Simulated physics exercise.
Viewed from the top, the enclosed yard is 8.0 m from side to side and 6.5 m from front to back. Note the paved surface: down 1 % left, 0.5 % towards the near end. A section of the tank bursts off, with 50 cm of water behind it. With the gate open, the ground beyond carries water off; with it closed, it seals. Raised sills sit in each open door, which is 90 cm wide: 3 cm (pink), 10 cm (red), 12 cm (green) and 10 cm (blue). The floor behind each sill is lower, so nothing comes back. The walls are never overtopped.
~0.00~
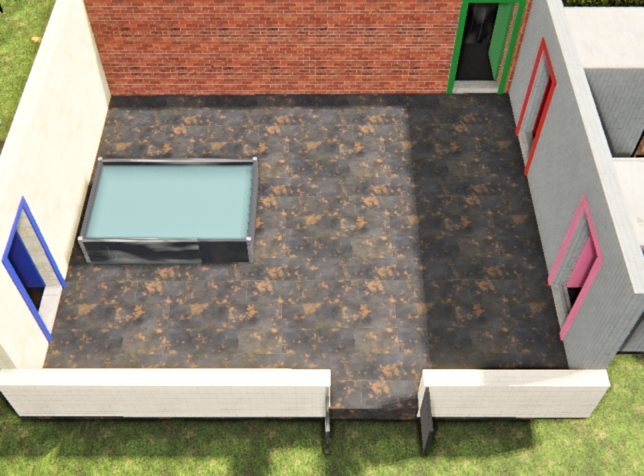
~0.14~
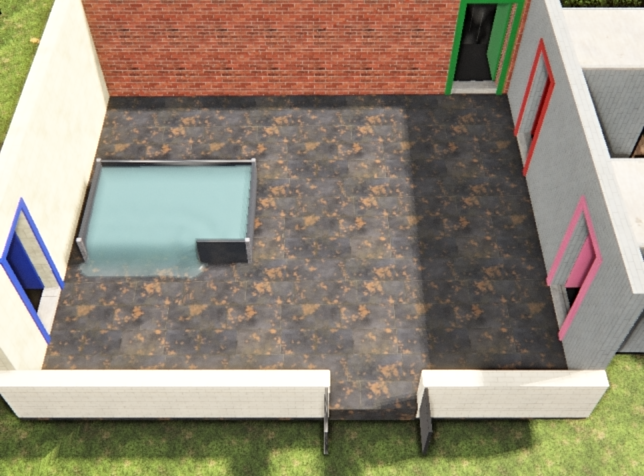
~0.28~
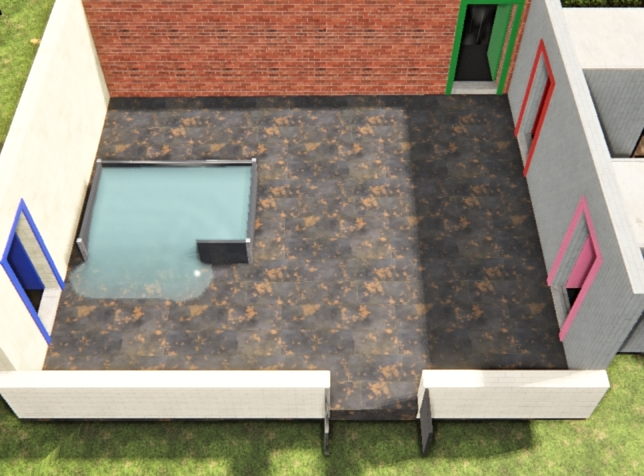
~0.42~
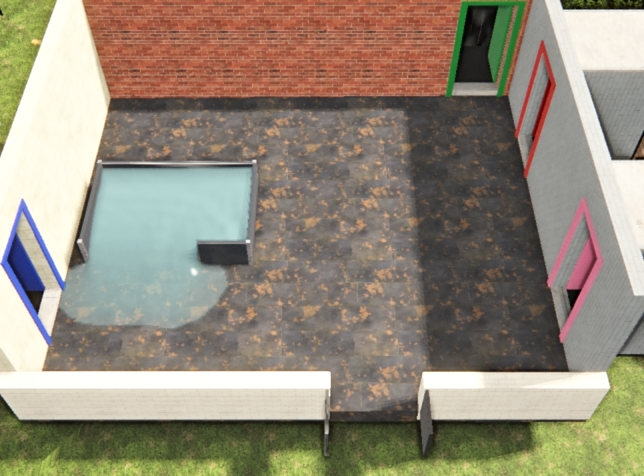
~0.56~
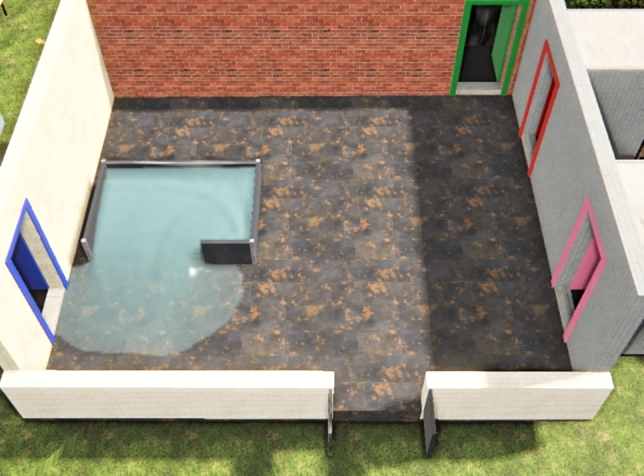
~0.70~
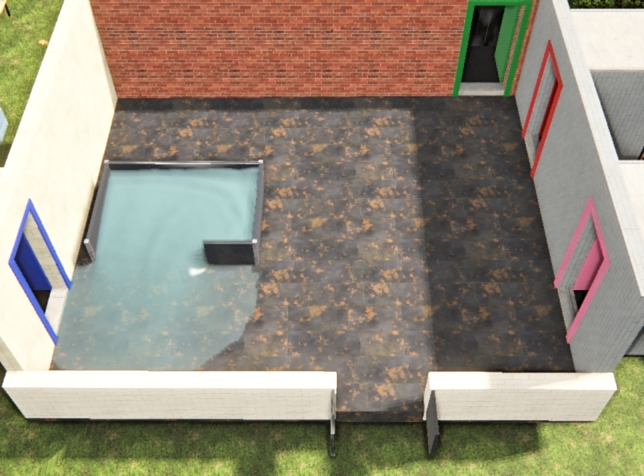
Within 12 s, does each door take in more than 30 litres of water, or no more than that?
In order: The pink door will let too much through; the red door will not let too much through; the green door will not let too much through; the blue door will let too much through.
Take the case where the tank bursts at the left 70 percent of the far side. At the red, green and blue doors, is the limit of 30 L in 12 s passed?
The red door comes out less than that, the green door less than that and the blue door less than that.
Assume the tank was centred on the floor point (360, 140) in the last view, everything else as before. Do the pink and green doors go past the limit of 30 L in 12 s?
Pink door held, green door held.
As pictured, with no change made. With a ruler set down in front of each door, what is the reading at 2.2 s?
Measured in centimetres, the pink door gives 0, the red door 0, the green door 0 and the blue door 19.
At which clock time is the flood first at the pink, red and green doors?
Times: Pink 5.0 seconds, red 6.5 seconds, green 8.5 seconds.
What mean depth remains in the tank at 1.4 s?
Average depth: About 31 cm.
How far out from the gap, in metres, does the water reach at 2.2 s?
That works out near 4.2 m.
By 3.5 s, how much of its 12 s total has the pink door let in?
Some 0 per cent by then.
After 1.4 s water covers 15 % of the floor and is deepest (40 cm) near (55, 396); pink door not reached, red door not reached, green door not reached, blue door 15 cm at the sill, 1 L in.
After 2.2 s water covers 15 % of the floor and is deepest (42 cm) near (57, 342); pink door not reached, red door not reached, green door not reached, blue door 19 cm at the sill, 27 L in.
After 3.5 s water covers 30 % of the floor and is deepest (24 cm) near (62, 322); pink door not reached, red door not reached, green door not reached, blue door 23 cm at the sill, 117 L in.
After 7.0 s water covers 65 % of the floor and is deepest (12 cm) near (43, 396); pink door 9 cm at the sill, 40 L in, red door 4 cm at the sill, 0 L in, green door not reached, blue door 11 cm at the sill, 202 L in.
After 12.0 s water covers 90 % of the floor and is deepest (8 cm) near (43, 396); pink door 3 cm at the sill, 80 L in, red door 2 cm at the sill, 0 L in, green door 4 cm at the sill, 0 L in, blue door 7 cm at the sill, 204 L in.
